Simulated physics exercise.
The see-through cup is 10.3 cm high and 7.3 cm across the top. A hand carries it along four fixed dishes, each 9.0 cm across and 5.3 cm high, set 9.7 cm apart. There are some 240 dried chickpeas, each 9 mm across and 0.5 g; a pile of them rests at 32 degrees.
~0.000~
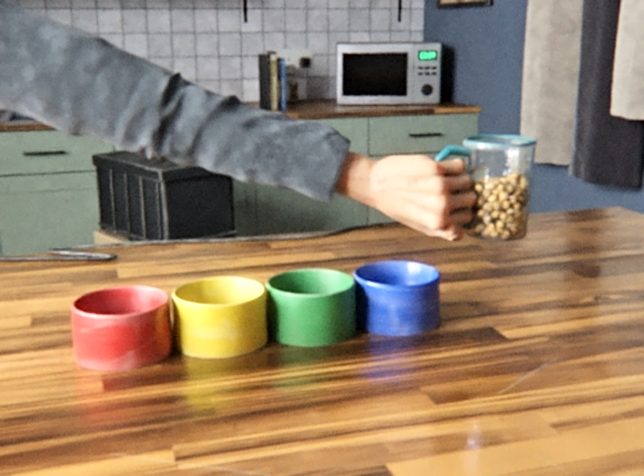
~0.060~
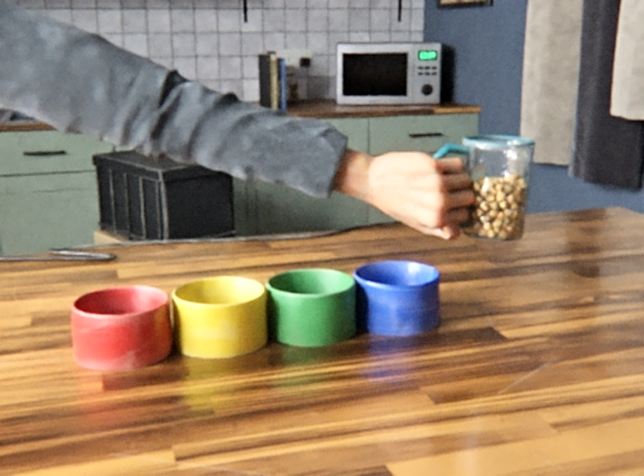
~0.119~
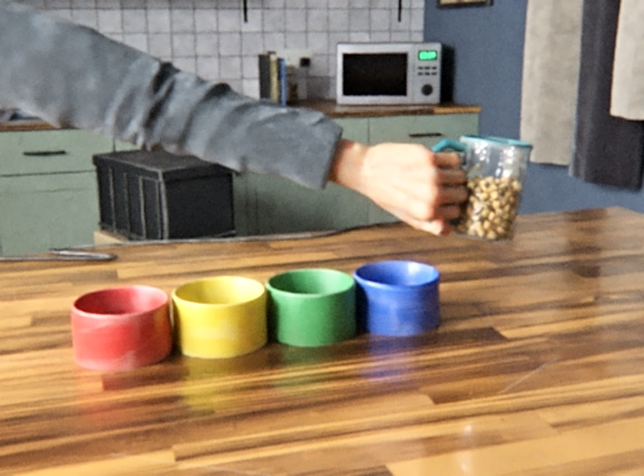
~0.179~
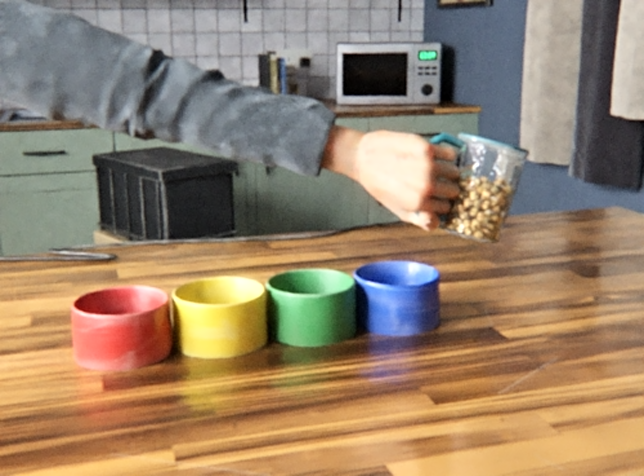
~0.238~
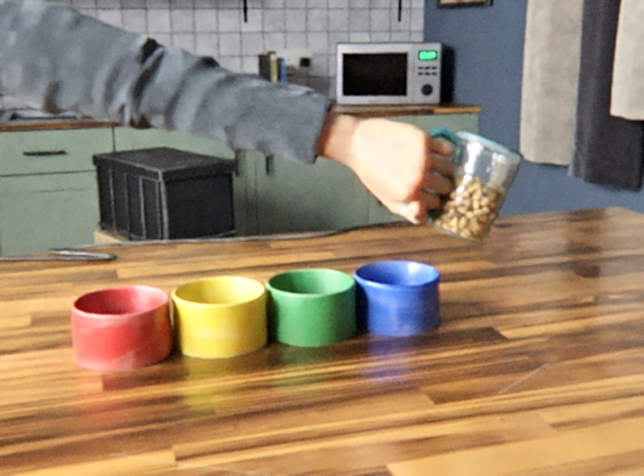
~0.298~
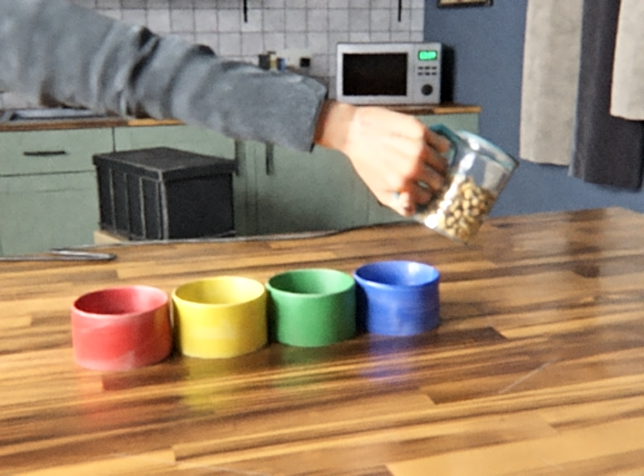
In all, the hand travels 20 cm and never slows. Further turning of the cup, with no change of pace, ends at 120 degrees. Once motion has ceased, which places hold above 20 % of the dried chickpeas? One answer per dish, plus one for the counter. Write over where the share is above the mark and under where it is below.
Red: Under; blue: Over; green: Under; yellow: Under; counter: Under.
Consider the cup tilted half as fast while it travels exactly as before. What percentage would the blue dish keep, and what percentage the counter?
In that case the blue dish gets 100 while the counter gets 0.
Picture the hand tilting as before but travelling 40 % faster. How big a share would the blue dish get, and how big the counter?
Blue: 100; counter: 0.
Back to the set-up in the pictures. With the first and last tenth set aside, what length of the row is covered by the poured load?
It spans roughly 5 centimetres along the row.
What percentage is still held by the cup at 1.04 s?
About 80 percent of the load.
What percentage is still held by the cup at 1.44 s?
I'd say close to 5 per cent.
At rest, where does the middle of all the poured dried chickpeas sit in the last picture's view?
Close to pixel (392, 299).
After 0.75 s, tilt 87 degrees; cup holds 100 %.
Then, at 1.04 s, tilt 119 degrees; cup holds 80 %, blue 20 %.
After 1.44 s, tilt 120 degrees; cup holds 5 %, blue 95 %.
In the end, at 2.1 s, red 0 %, blue 100 %, green 0 %, yellow 0 %, counter 0 %.
